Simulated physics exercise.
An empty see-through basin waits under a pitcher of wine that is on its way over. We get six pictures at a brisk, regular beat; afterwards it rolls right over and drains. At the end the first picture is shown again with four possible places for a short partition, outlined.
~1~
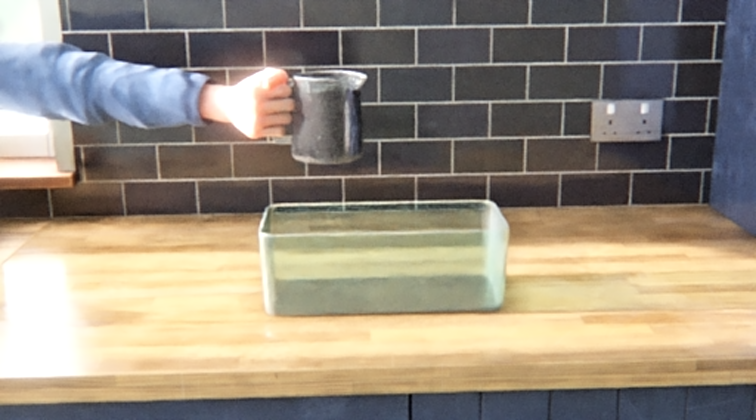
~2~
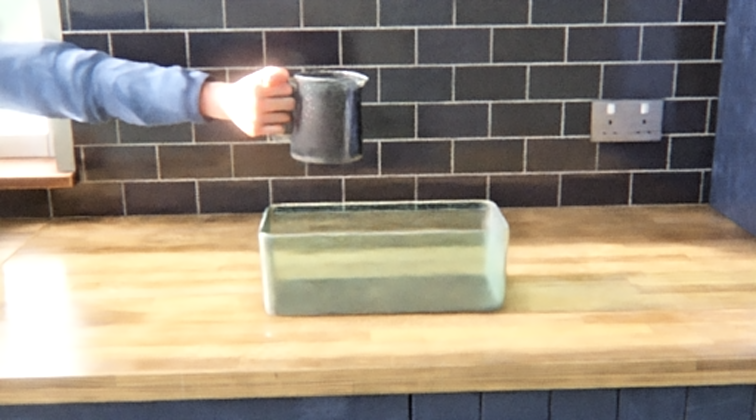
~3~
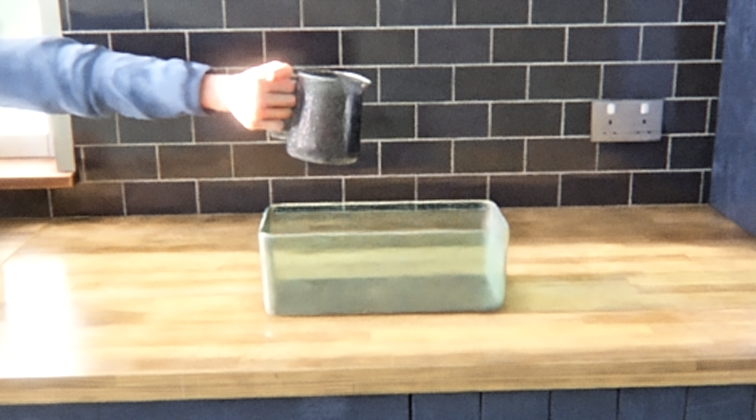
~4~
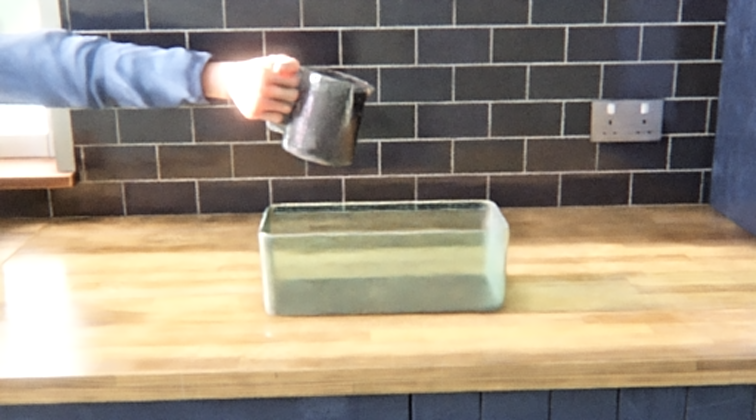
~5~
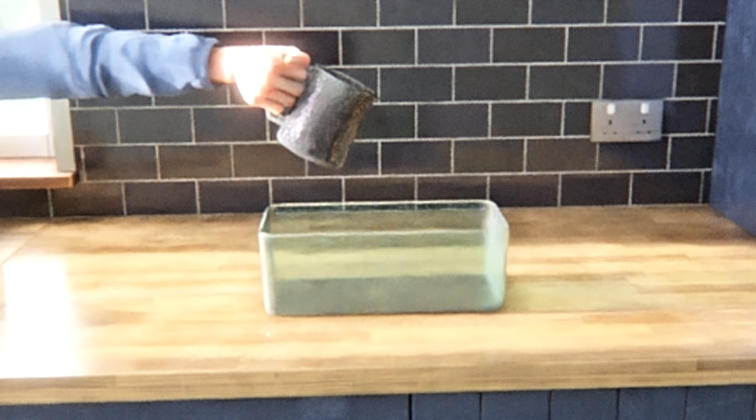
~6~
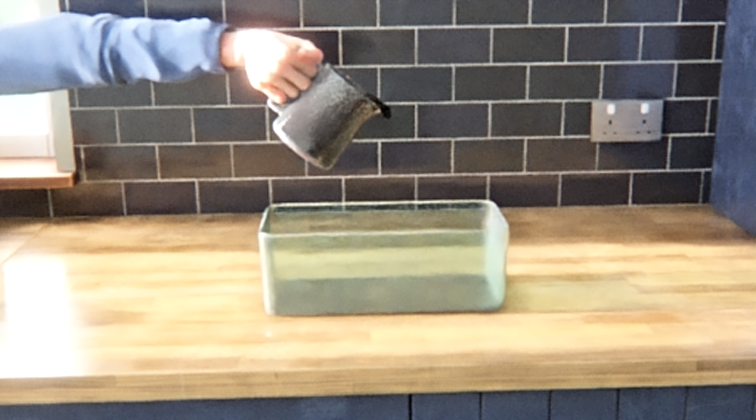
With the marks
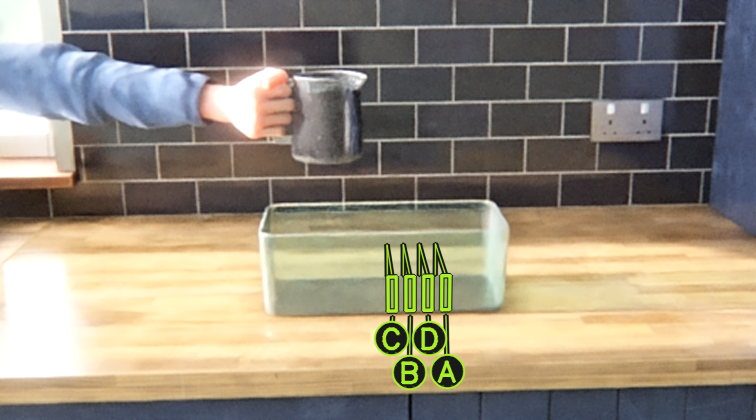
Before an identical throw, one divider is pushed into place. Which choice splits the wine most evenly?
The best position is D.
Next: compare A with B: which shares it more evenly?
Position B.
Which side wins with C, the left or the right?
The right one.
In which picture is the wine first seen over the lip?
In picture 6.
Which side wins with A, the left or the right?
The left one.
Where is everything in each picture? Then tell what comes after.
Upright, lip at (365, 77); basin from (266, 314) to (504, 308); nothing has left yet, in the first frame.
Upright, lip at (366, 78); nothing has left yet, in the second frame.
Tipped about 7°, lip at (369, 82); nothing has left yet, in the third frame.
Tipped about 16°, lip at (374, 88); nothing has left yet, in the fourth frame.
Tipped about 27°, lip at (378, 98); nothing has left yet, in the fifth frame.
Tipped about 40°, lip at (381, 110); wine is over the lip, down to (388, 116), in the sixth frame.
In lime, A at (445, 315); B at (410, 316); C at (392, 316); D at (428, 316).
Choosing A, about 89 % ends left of the wall and 7 % right of it; 4 % is lost outside.
Choosing B, about 17 % ends left of the wall and 82 % right of it.
Choosing C, about 3 % ends left of the wall and 95 % right of it.
Choosing D, about 49 % ends left of the wall and 50 % right of it.
